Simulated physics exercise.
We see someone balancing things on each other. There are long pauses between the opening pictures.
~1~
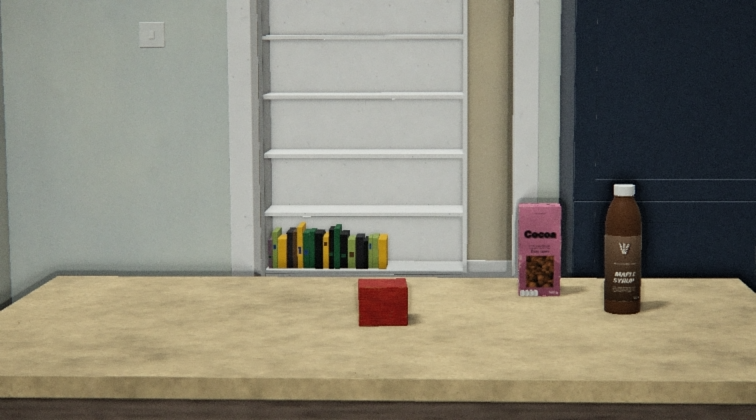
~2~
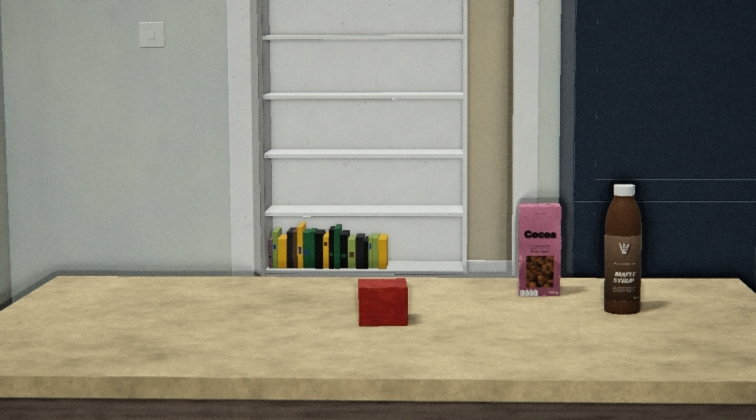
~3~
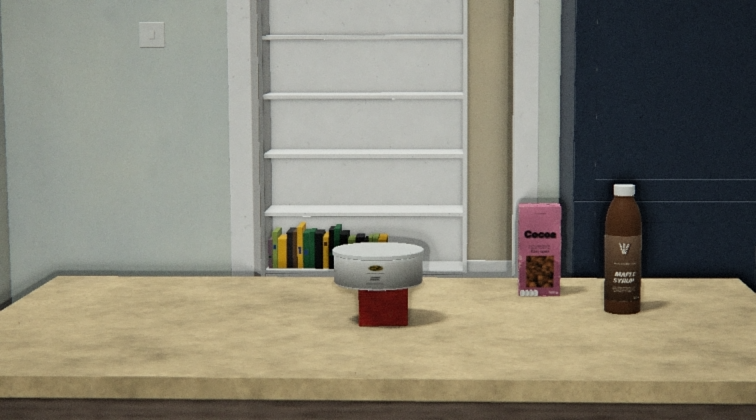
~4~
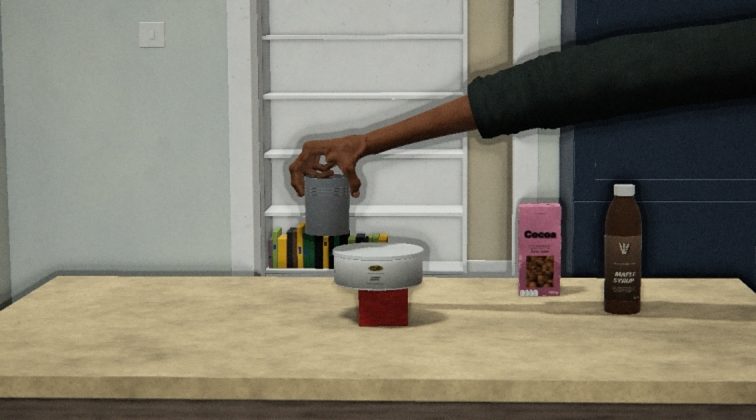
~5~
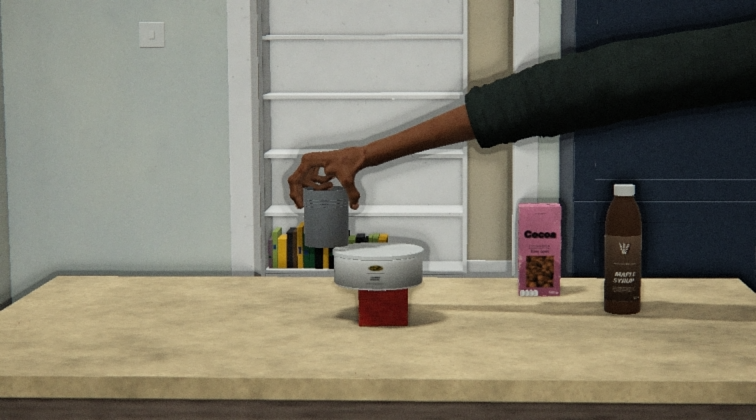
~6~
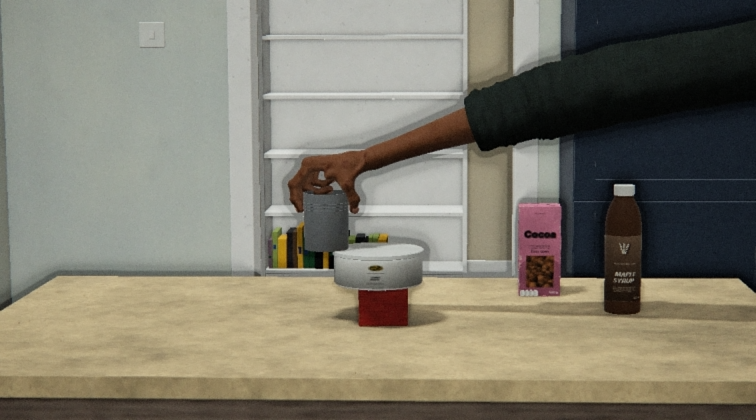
A hand lowering a grey cup onto the left side of a white round container balanced on a red block.
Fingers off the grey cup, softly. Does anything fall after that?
It comes apart.
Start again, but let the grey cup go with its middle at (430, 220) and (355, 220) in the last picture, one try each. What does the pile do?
In the first case it gives way; in the second case it keeps its balance.
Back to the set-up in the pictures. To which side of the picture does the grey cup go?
It goes to the left.
Then, 0.30 s after the last picture, grey cup now fallen.
Then, 0.40 s after the last picture, things are still on the move.
Then, 2.00 s after the last picture, nothing new.
At rest, fallen, grey cup; the other 4 in place. Seen from the same camera at the end, grey cup near (287, 299). The pile gives way.
